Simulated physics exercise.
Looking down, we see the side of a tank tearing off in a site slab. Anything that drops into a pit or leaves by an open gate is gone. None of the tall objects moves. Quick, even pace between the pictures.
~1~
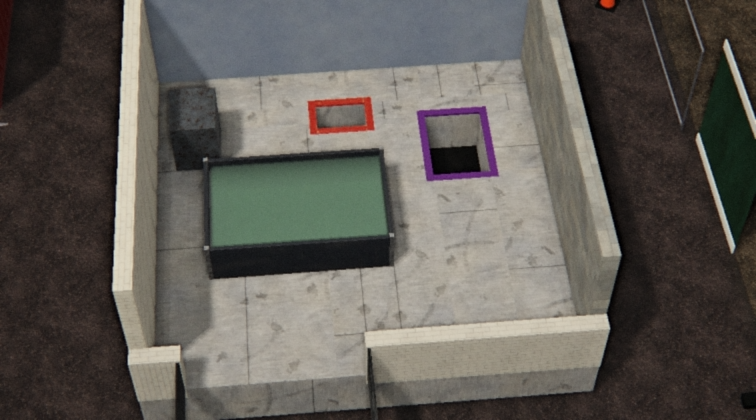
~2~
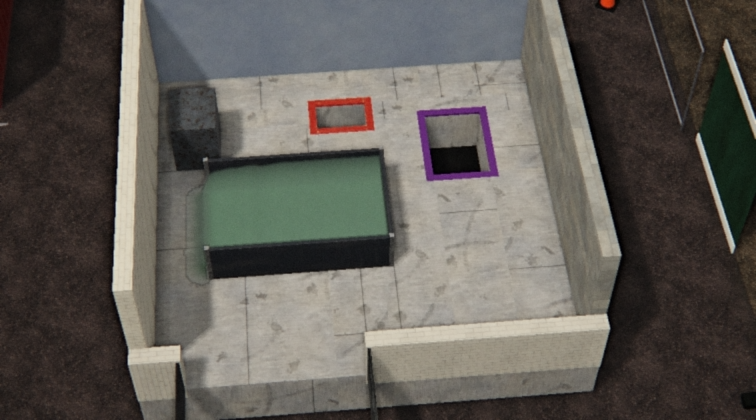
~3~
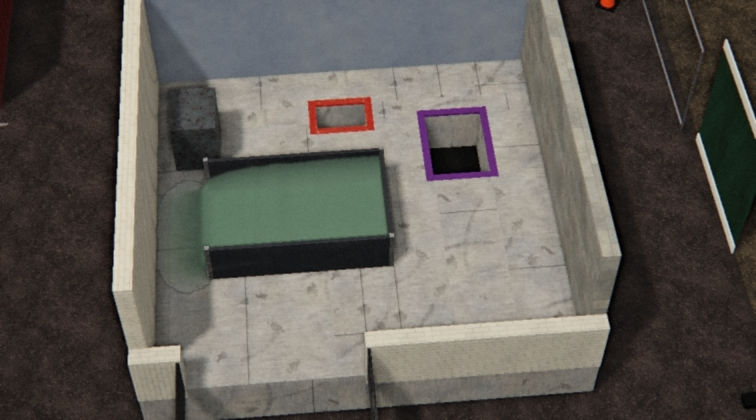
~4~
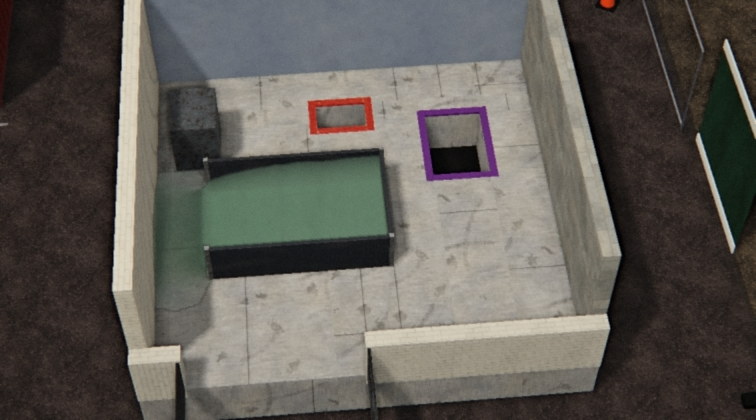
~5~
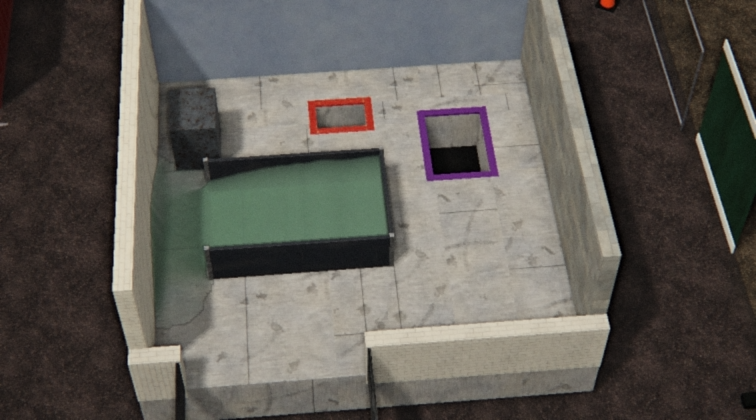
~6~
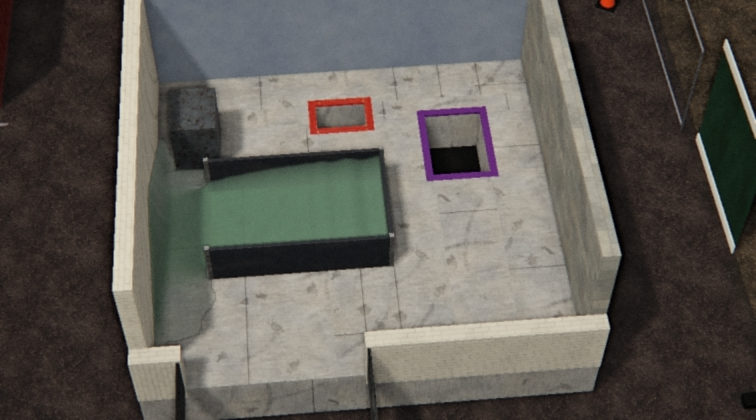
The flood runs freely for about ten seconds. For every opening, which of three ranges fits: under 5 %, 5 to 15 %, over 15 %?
Gate, over 15 %; red pit, 5 to 15 %; purple pit, 5 to 15 %.
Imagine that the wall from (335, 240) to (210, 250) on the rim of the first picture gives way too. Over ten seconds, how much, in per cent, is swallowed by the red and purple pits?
In percent: Red 0, purple 0.
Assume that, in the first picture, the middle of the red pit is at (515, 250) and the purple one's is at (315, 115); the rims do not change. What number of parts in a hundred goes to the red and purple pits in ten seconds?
Roughly: Red pit 2 %, purple pit 20 %.
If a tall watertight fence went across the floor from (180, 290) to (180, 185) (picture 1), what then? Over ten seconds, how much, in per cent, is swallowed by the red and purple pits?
I'd say red collects roughly 6 % while purple collects roughly 8 %.
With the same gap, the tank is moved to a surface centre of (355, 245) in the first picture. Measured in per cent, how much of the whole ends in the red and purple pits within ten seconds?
Red about 12 %, purple about 12 %.
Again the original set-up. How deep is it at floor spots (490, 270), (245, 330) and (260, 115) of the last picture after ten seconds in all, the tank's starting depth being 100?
At the three places, in the order asked: Around 6, 4 and 4 per cent.
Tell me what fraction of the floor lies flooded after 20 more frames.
Share estimate: About 55 per cent.
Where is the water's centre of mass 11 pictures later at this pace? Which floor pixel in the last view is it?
I'd put my finger on (234, 224).
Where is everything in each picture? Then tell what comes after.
Still water in the open tank at (297, 201), in the first picture.
The front is at (206, 281), out from the gap at (211, 223), in the second picture.
Water pours out at (211, 225) and has run to (189, 289), in the third picture.
Water pours out at (212, 226) and has run to (156, 301), in the fourth picture.
The front is at (156, 322), out from the gap at (212, 226), in the fifth picture.
Water pours out at (212, 227) and has run to (156, 343), in the sixth picture.
A moment on, water covers 20 % of the floor; the gate 0 %, the red pit 0 %, the purple pit 0 %.
Next, water covers 30 % of the floor; the gate 4 %, the red pit 0 %, the purple pit 0 %.
Then, water covers 55 % of the floor; the gate 14 %, the red pit 2 %, the purple pit 2 %.
Later, water covers 80 % of the floor; the gate 24 %, the red pit 6 %, the purple pit 8 %.
In the end, water covers 90 % of the floor; the gate 32 %, the red pit 9 %, the purple pit 13 %.
